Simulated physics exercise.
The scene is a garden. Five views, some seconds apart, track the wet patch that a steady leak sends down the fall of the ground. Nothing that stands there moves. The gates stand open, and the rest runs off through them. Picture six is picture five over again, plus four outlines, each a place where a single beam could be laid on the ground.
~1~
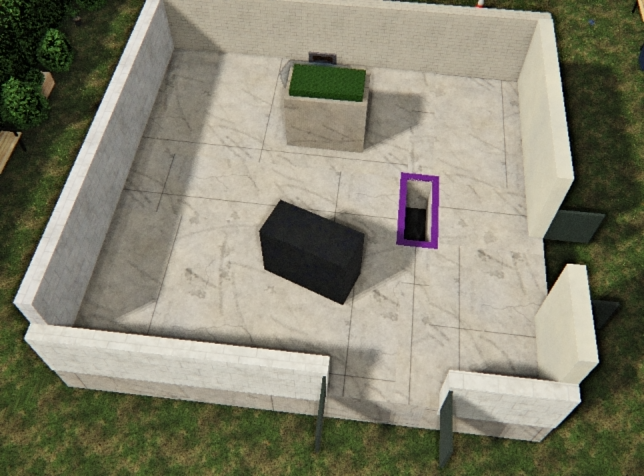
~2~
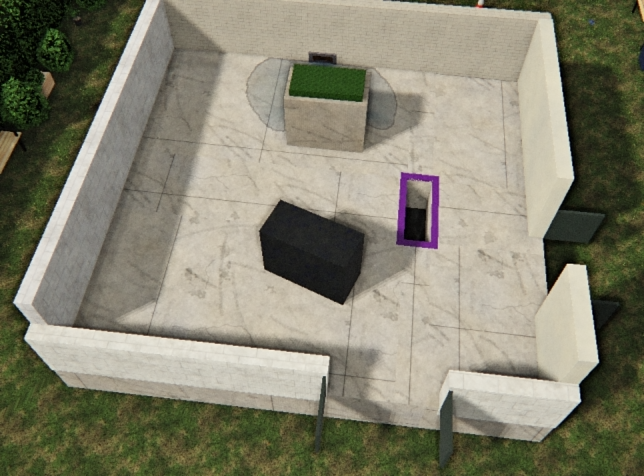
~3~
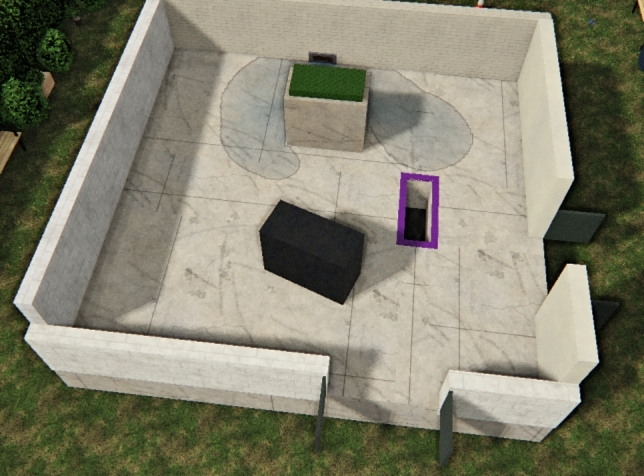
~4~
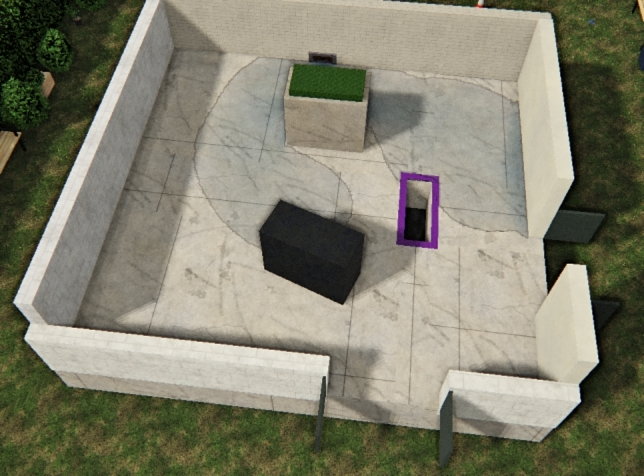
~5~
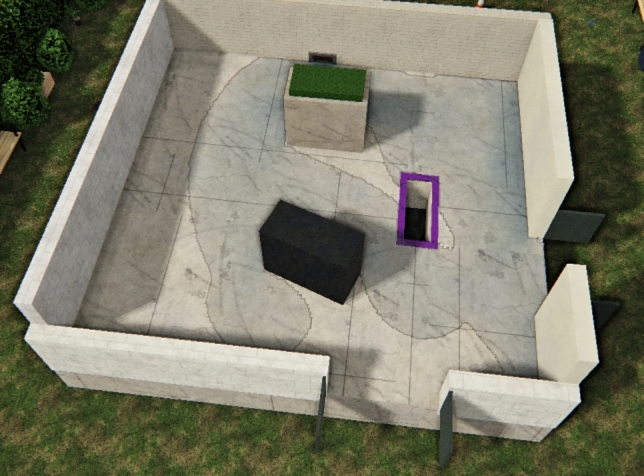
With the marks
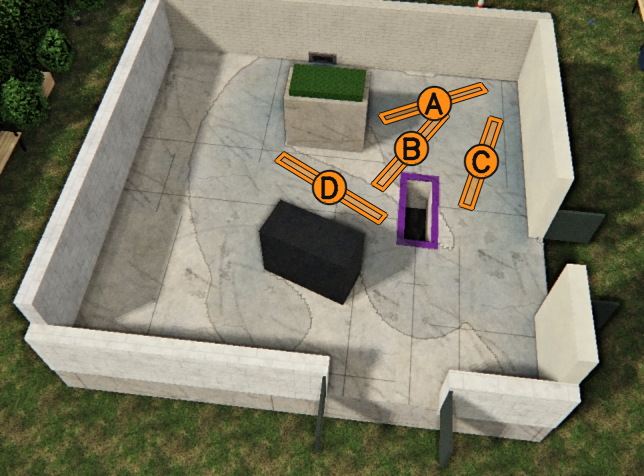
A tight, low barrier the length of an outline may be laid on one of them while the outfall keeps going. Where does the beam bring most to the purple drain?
The answer is spot C.
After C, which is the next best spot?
That would be A.
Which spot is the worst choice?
B it is.
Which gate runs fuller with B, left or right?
The right one.
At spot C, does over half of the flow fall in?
No, it does not.
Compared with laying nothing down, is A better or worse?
Spot A is better.
In orange, A from (383, 118) to (483, 87); B from (378, 186) to (442, 113); C from (466, 206) to (495, 119); D from (280, 157) to (382, 218).
With A, about 20 % of the stream goes into the purple drain, about 79 % out by the gates.
With B, about 6 % of the stream goes into the purple drain, about 94 % out by the gates.
With C, about 35 % of the stream goes into the purple drain, about 65 % out by the gates.
With D, about 11 % of the stream goes into the purple drain, about 89 % out by the gates.
